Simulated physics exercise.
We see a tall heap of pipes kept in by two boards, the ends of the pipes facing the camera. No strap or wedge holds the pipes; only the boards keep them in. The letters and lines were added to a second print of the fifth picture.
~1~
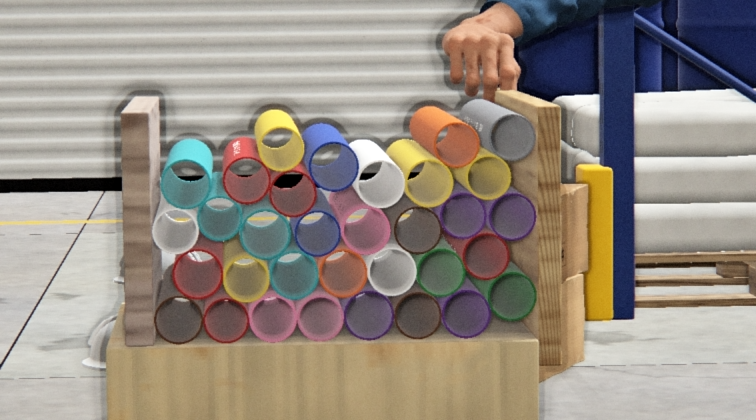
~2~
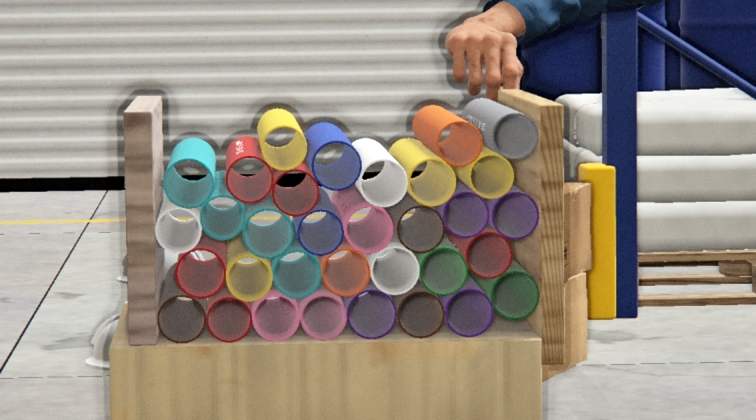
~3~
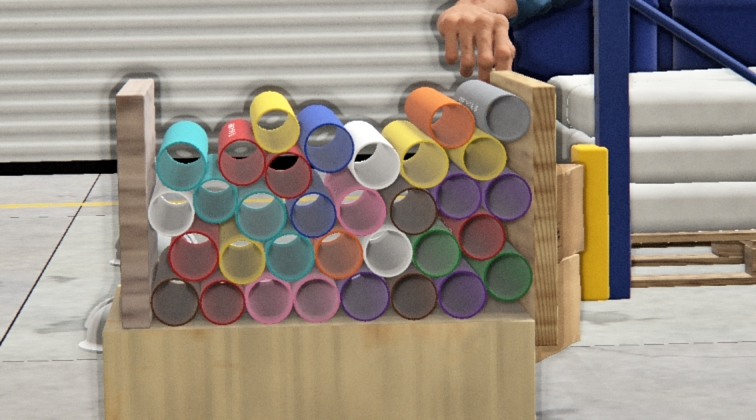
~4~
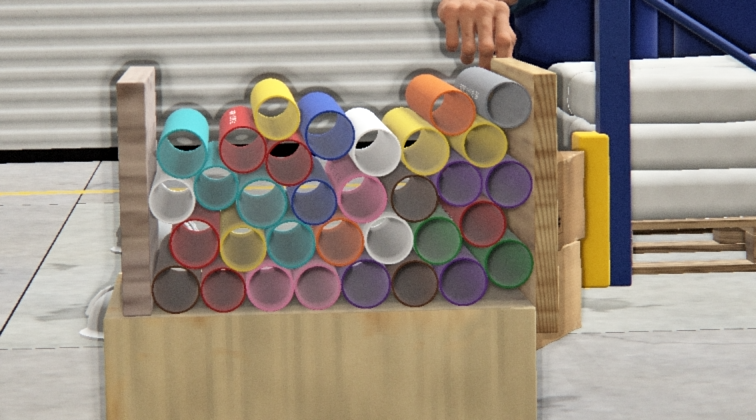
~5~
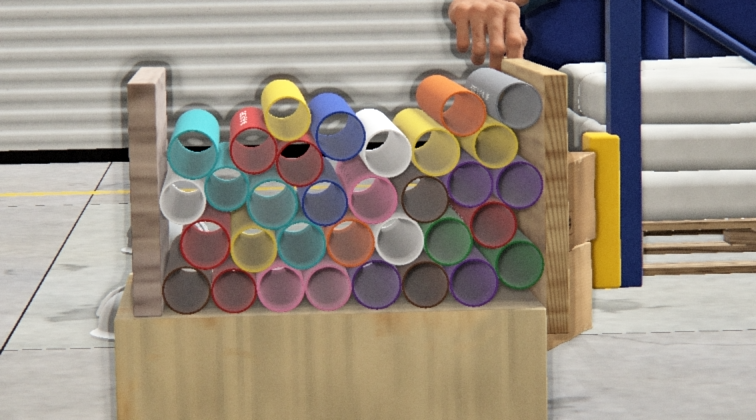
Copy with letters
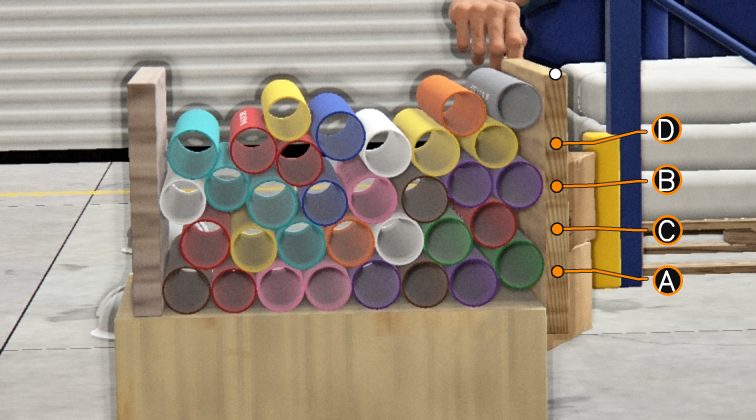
A hand rests on the right board beside stacked colorful pipes as the view shifts slightly.
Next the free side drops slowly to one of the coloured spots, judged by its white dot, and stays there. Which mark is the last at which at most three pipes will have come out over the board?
At most to C.
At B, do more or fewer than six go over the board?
At B, fewer than six.
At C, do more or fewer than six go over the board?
Fewer than six.
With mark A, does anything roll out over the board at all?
Yes.
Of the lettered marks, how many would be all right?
The number is three.
On the marked copy, A at (558, 272); B at (557, 187); C at (557, 229); D at (557, 143); the white dot at (556, 74).
With C. Early on, top of the board (543, 147).
Further on, top of the board (544, 228).
At the end, top of the board (544, 229), one out over the board.
As for the rest, A four out over the board; B one out over the board; D none out over the board.
